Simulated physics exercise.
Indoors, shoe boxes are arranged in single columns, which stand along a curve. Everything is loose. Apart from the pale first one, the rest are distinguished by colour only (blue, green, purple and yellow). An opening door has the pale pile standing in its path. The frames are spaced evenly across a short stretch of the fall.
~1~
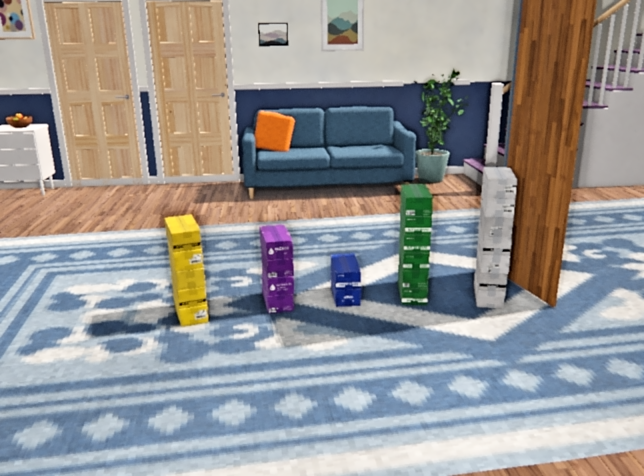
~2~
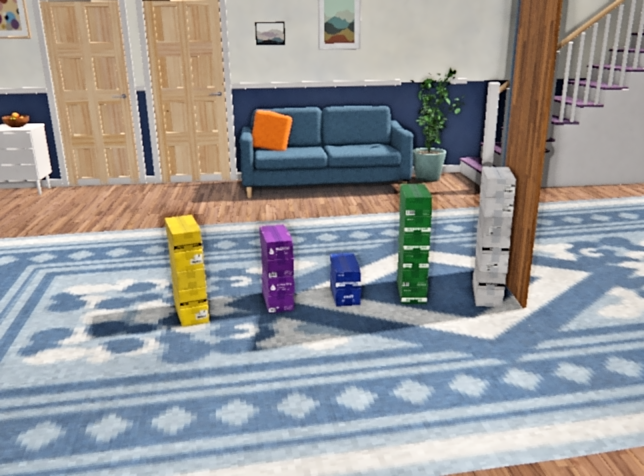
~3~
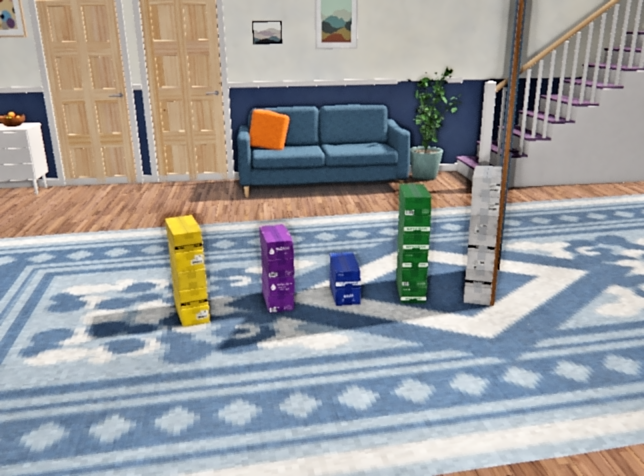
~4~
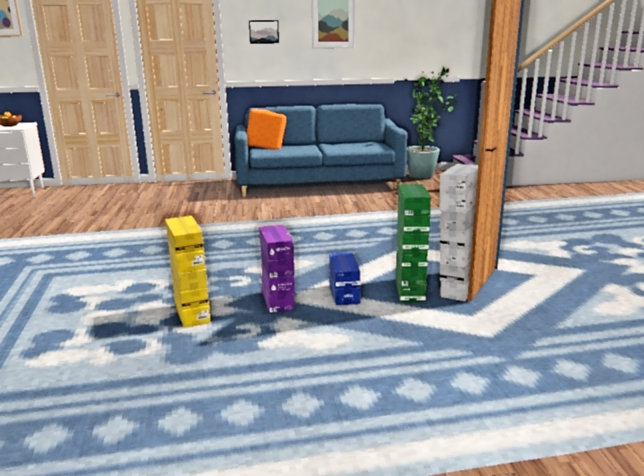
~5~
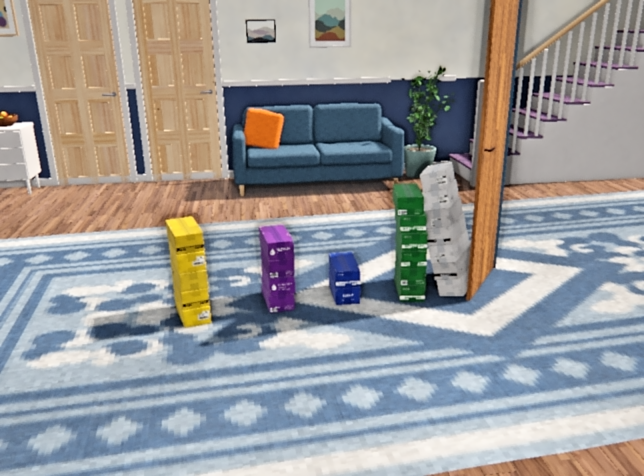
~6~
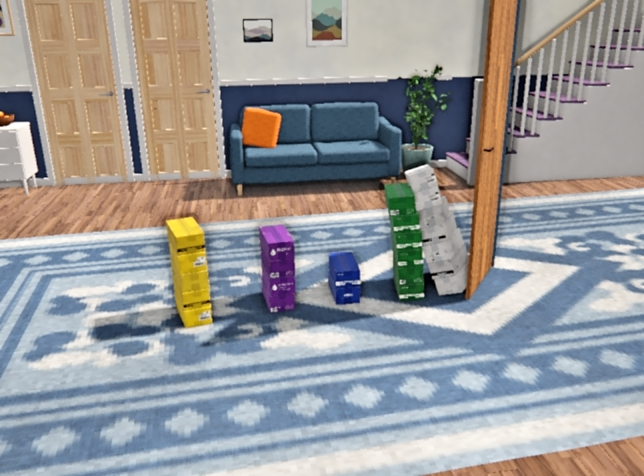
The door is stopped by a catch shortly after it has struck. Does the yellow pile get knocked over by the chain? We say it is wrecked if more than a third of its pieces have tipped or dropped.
No.
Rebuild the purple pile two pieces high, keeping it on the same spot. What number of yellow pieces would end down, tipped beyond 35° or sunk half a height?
Down at the end: Yellow 0.
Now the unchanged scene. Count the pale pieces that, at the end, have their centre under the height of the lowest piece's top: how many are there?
That would be 3 in total.
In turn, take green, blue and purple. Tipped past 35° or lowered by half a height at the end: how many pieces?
Per-colour tally: Green = 6; blue = 0; purple = 3.
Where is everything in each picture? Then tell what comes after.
In the first picture (pixels give the middle of a visible side; the camera moves round a little), door edge (590, 41) swinging in; top yellow box (187, 241); top green box (419, 207); none of the others has stirred.
The second picture shows door edge (555, 42) swinging in; top yellow box (188, 242).
The third picture shows door edge (517, 44) past square; top yellow box (189, 242).
The fourth picture shows door edge (490, 45) past square, top of the pale pile leaning barely; top yellow box (189, 243); none of the others has stirred.
The fifth picture shows door edge (489, 46) past square, top of the pale pile leaning clearly; top yellow box (190, 244); top green box (411, 206) a little from its place; movement in 2 of them.
The sixth picture shows door edge (488, 46) past square, top of the pale pile leaning clearly; top yellow box (191, 245); top green box (402, 206) tilted barely; movement in 6 of them.
Shortly afterwards, 7 of the pale pile down; none of the 5 yellow boxes down (0 of 17 in all colours); top yellow box unmoved; top green box tilted clearly.
Next, 7 of the pale pile down; none of the 5 yellow boxes down (6 of 17 in all colours); top yellow box unmoved; top green box tilted well over, about its own height lower.
Some moments later, 7 of the pale pile down; none of the 5 yellow boxes down (6 of 17 in all colours); top yellow box unmoved; top purple box tilted clearly.
In the end, 7 of the pale pile down; none of the 5 yellow boxes down (9 of 17 in all colours); top yellow box unmoved; top purple box on its side. From the last view, middles, top yellow box near (185, 236), top purple box near (214, 298).
